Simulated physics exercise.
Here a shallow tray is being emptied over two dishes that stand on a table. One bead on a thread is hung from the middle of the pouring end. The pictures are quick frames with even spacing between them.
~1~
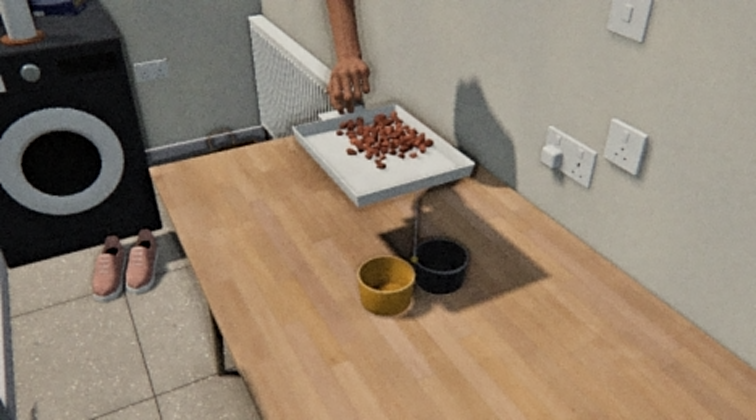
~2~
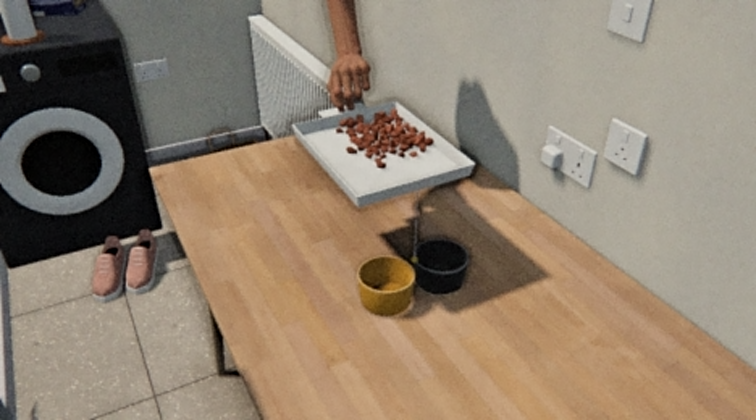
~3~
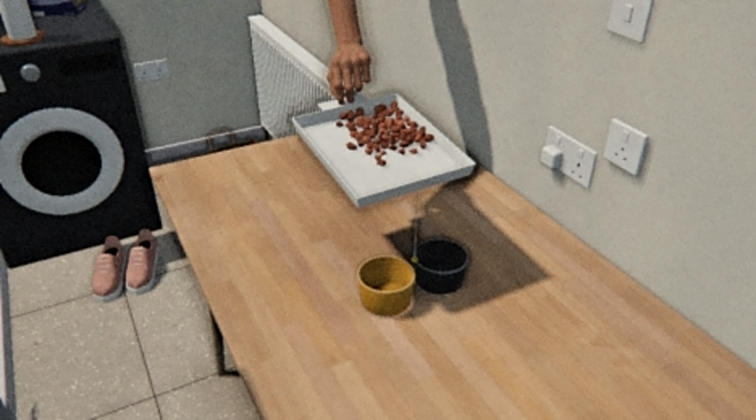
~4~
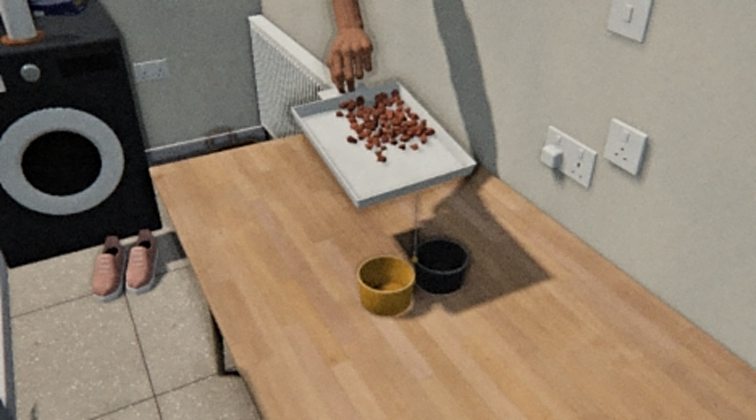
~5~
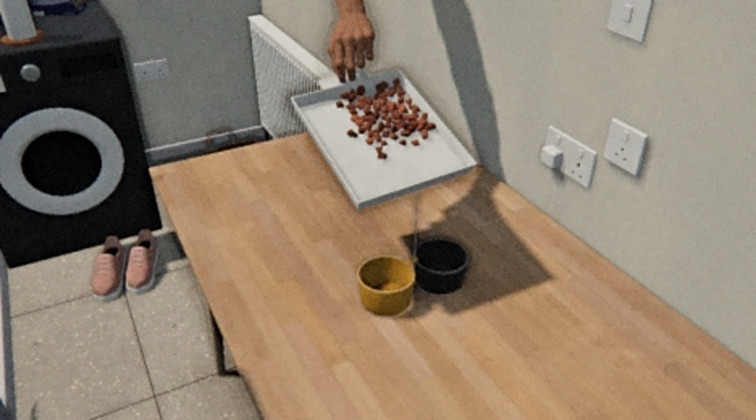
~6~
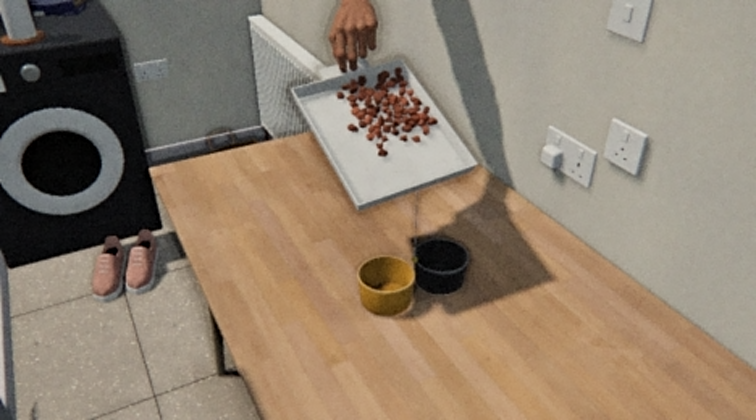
A hand slowly raises the back of a white tray holding reddish-brown bits above two dishes.
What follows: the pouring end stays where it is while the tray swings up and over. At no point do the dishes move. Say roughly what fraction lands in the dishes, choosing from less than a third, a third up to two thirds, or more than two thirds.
The dishes end up holding a small part, below one third.
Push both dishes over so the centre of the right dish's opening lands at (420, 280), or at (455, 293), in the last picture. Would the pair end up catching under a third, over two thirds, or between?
In order: Between a third and two thirds, then between a third and two thirds.
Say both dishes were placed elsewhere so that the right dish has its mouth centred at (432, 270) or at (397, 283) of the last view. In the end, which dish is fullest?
Position 1 - the left-side one; position 2 - the right-side one.
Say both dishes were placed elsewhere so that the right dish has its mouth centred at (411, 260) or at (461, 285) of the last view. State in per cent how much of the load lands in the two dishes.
First position: Some 10 %; second position: Some 50 %.
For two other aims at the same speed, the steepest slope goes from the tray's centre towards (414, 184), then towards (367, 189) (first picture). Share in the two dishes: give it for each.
Respectively 0 % and 40 %.
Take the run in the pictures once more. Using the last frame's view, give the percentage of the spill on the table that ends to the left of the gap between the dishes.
I reckon around 40 per cent.
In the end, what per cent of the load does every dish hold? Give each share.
The share is 10 per cent in the left dish and 0 per cent in the right dish.
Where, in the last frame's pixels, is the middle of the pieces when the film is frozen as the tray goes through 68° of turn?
The load is centred near (413, 185).
Shortly afterwards, tray tipped steeply; the bulk on the tray; a little in the air.
Next, tray tipped past a quarter turn; near a third on the tray; only a few in the left dish; near half outside both; a little in the air.
Some moments later, tray tipped past a quarter turn; a little in the left dish; all but a few outside both.
In the end, tray tipped past a quarter turn; a little in the left dish; none at all in the right dish; all but a few outside both.
